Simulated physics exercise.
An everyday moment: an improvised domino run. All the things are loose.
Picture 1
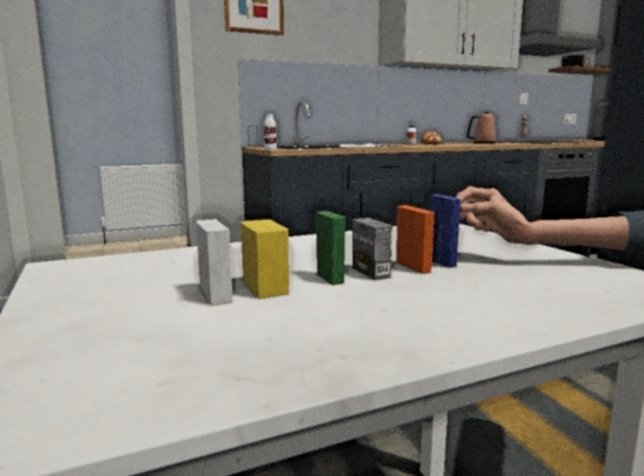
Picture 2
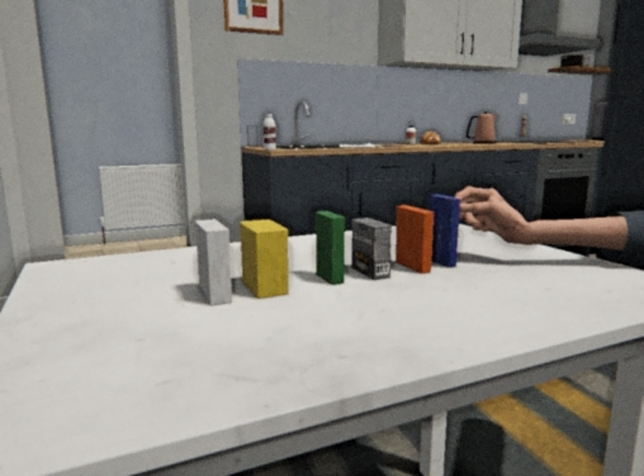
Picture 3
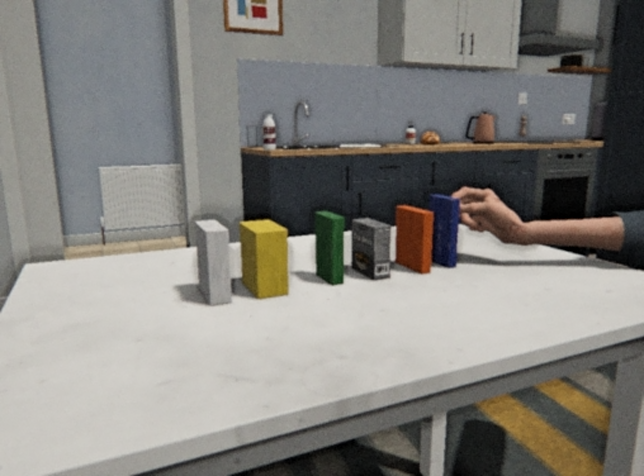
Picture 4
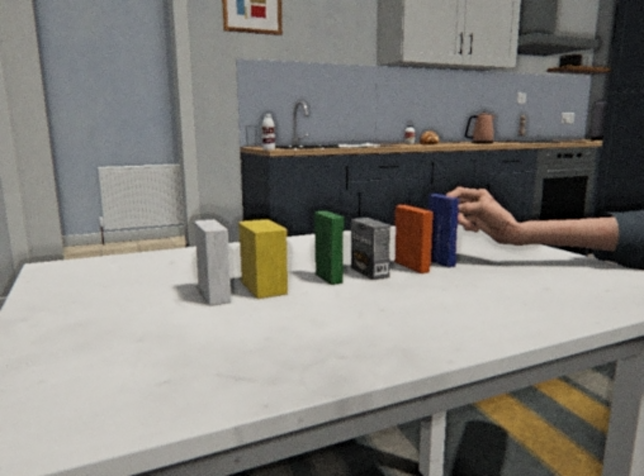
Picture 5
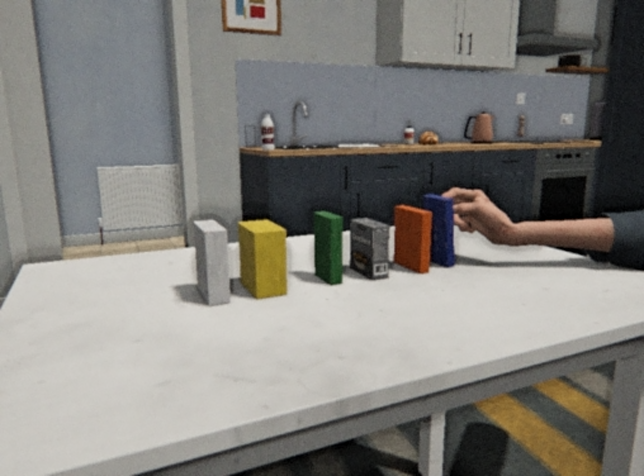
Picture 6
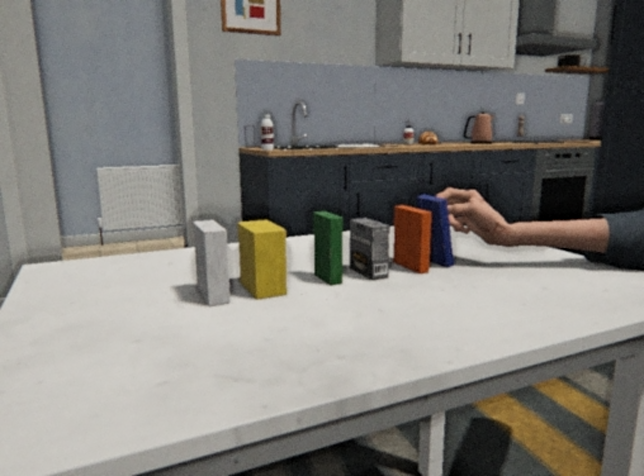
A blue board tilts left toward an orange block as a hand pushes its upper edge.
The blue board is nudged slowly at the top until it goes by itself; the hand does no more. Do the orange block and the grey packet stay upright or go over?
The orange block topples; the grey packet topples.
Then, 0.60 s past the last view, blue board 65° over; orange block rocked 59° from its first pose near (387, 252); grey packet rocked 36° from its first pose near (354, 250).
Then, 0.70 s past the last view, blue board 69° over; orange block rocked 67° from its first pose near (384, 255); grey packet rocked 56° from its first pose near (344, 255); green block rocked 33° from its first pose.
Finally, down or leaning hard on the table, green block, orange block and grey packet; yellow board still in place. Final places as the last picture's camera would see them, orange block near (384, 256), grey packet near (341, 257).
